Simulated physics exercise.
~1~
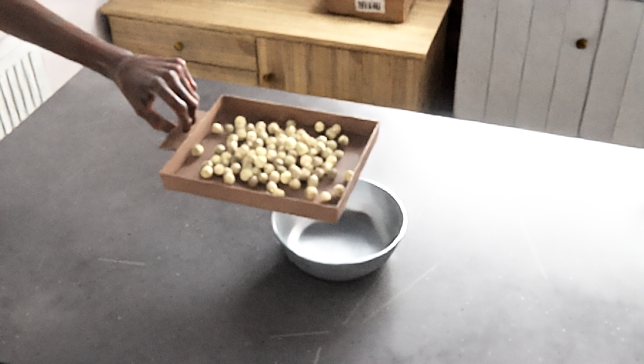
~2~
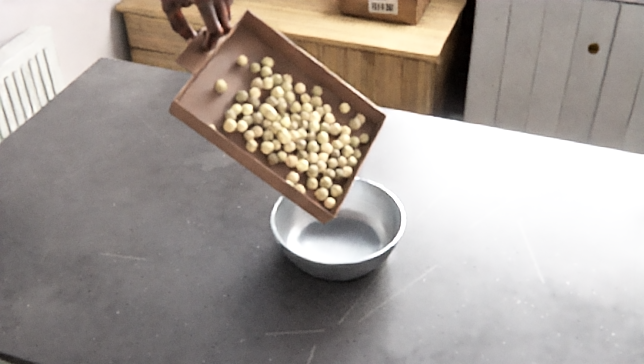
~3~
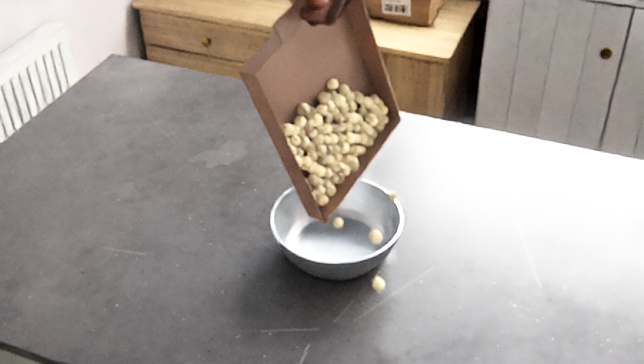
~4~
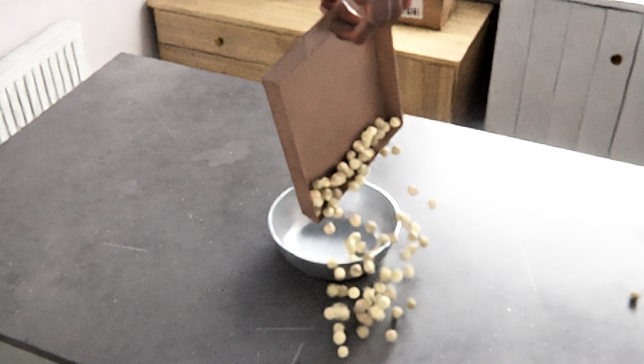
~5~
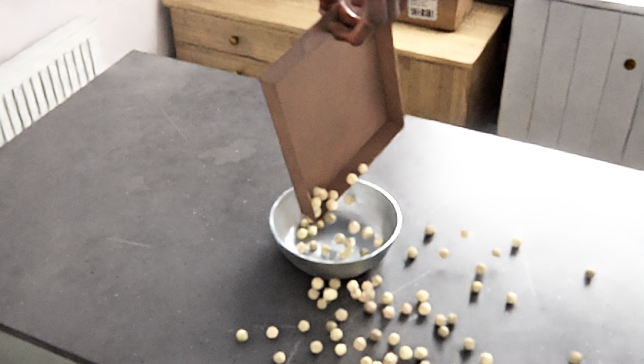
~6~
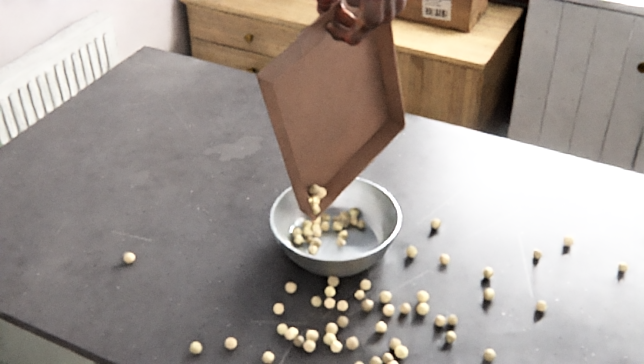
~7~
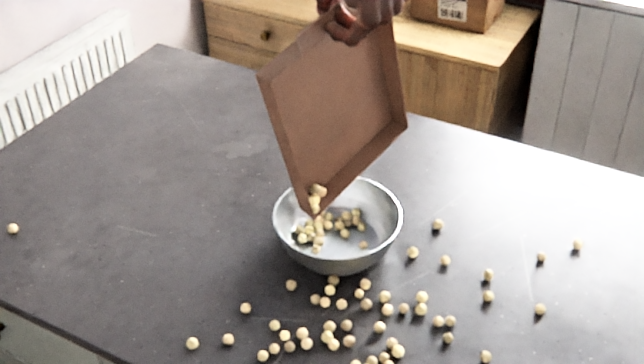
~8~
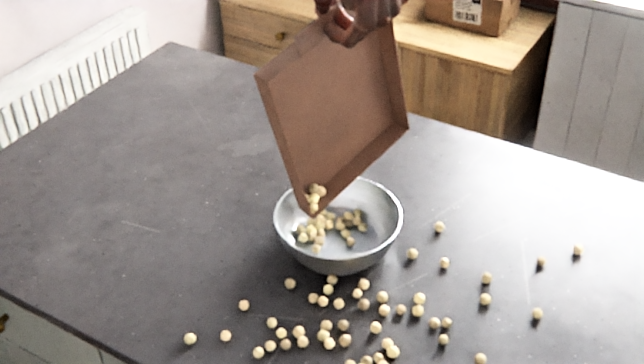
On a dark grey tabletop, a hand tipping a brown tray of round nuts over a metal bowl, most scattering outside it.
